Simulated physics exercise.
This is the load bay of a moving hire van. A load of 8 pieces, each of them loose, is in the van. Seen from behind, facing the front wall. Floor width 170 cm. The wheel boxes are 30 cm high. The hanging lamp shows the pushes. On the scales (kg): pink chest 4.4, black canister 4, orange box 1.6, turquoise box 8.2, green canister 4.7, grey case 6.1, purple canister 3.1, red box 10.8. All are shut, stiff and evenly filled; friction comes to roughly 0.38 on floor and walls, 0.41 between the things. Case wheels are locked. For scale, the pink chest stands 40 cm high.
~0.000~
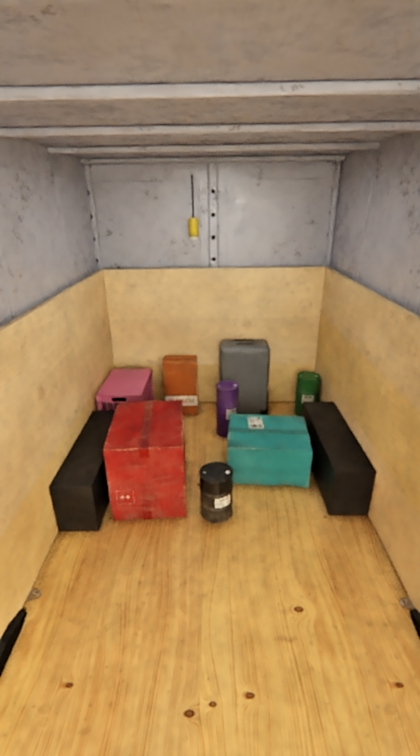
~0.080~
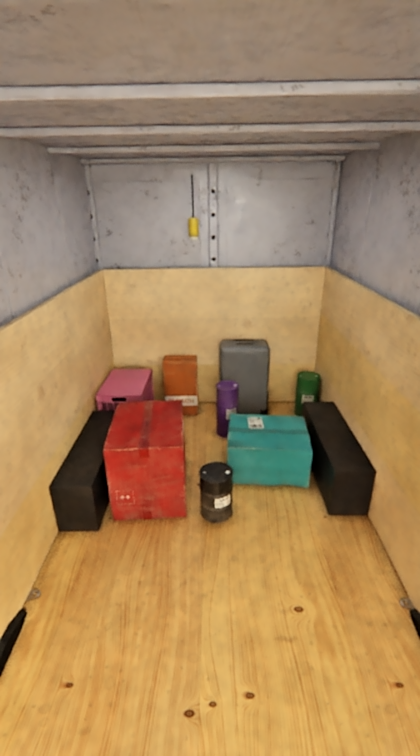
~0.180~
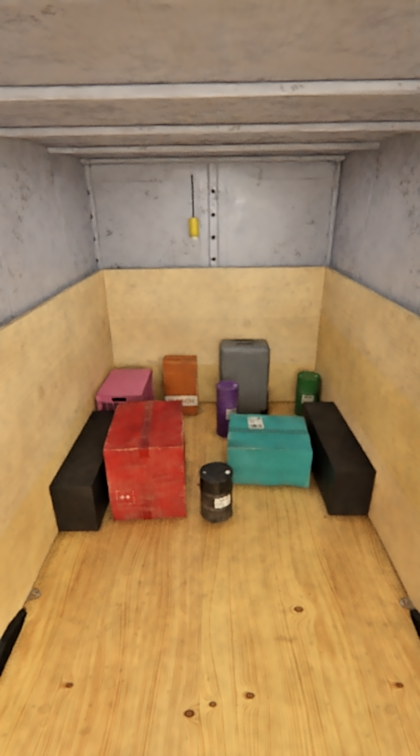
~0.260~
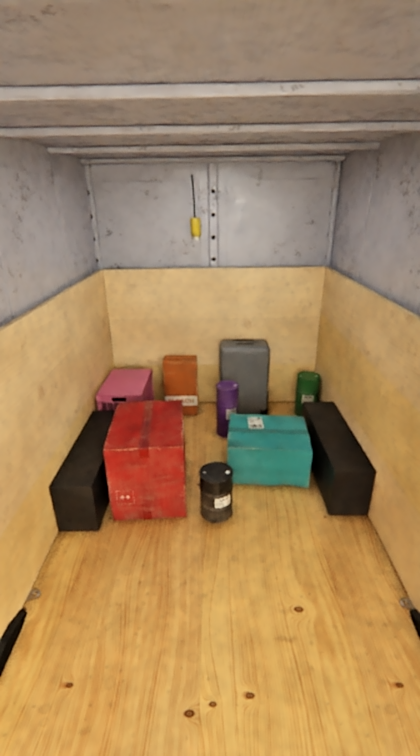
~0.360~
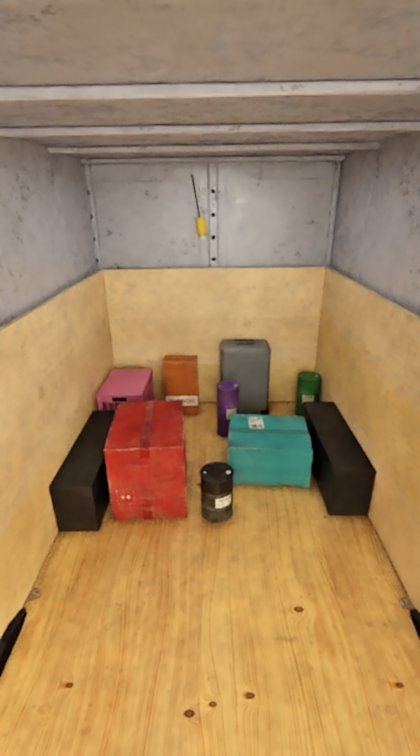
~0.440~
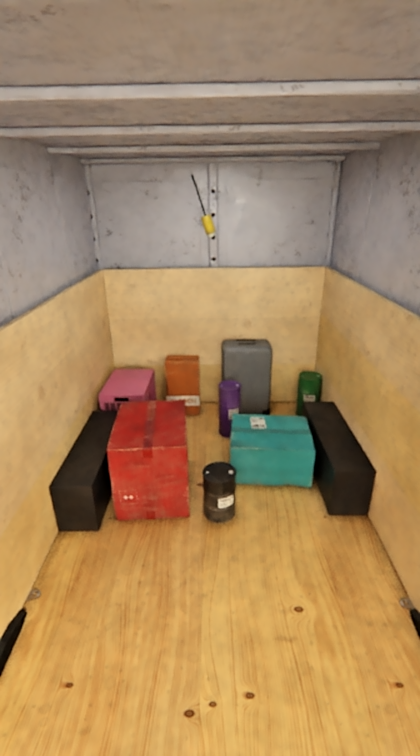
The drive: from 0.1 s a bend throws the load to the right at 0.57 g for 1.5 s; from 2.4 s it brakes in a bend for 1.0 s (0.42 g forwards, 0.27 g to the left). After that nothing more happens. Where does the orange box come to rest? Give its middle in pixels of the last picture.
The orange box comes to rest near (231, 382).
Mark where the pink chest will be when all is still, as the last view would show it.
Around (199, 396).
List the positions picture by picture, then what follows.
In the first picture, steady run; orange box (181, 386); pink chest (128, 404).
In the second picture, steady run; turquoise box (267, 449); green canister (307, 395).
In the third picture, load feels 0.18 g right; grey case (244, 378); purple canister (227, 409).
In the fourth picture, load feels 0.36 g right; red box (150, 456); pink chest (128, 404).
In the fifth picture, load feels 0.57 g right; black canister (217, 492); turquoise box (268, 449).
In the sixth picture, load feels 0.57 g right; orange box (184, 386); green canister (309, 395).
After 0.74 s, load feels 0.57 g right; orange box moved 18 cm near (203, 385); purple canister 4° off upright; red box moved 18 cm.
After 0.94 s, load feels 0.57 g right; orange box moved 38 cm near (228, 385); purple canister 34° off upright; black canister moved 37 cm.
After 1.24 s, load feels 0.57 g right; orange box moved 44 cm near (234, 383); purple canister on its side; pink chest moved 68 cm.
After 3.14 s, load feels 0.42 g forwards, 0.27 g left; orange box moved 42 cm near (231, 382); purple canister on its side; black canister moved 47 cm.
In the end (3.9 s), toppled in the van, purple canister; not toppled but over 15 cm from the start, pink chest, black canister, orange box, turquoise box, grey case and red box; the last one under 15 cm from the start. In the last view, orange box near (231, 382).
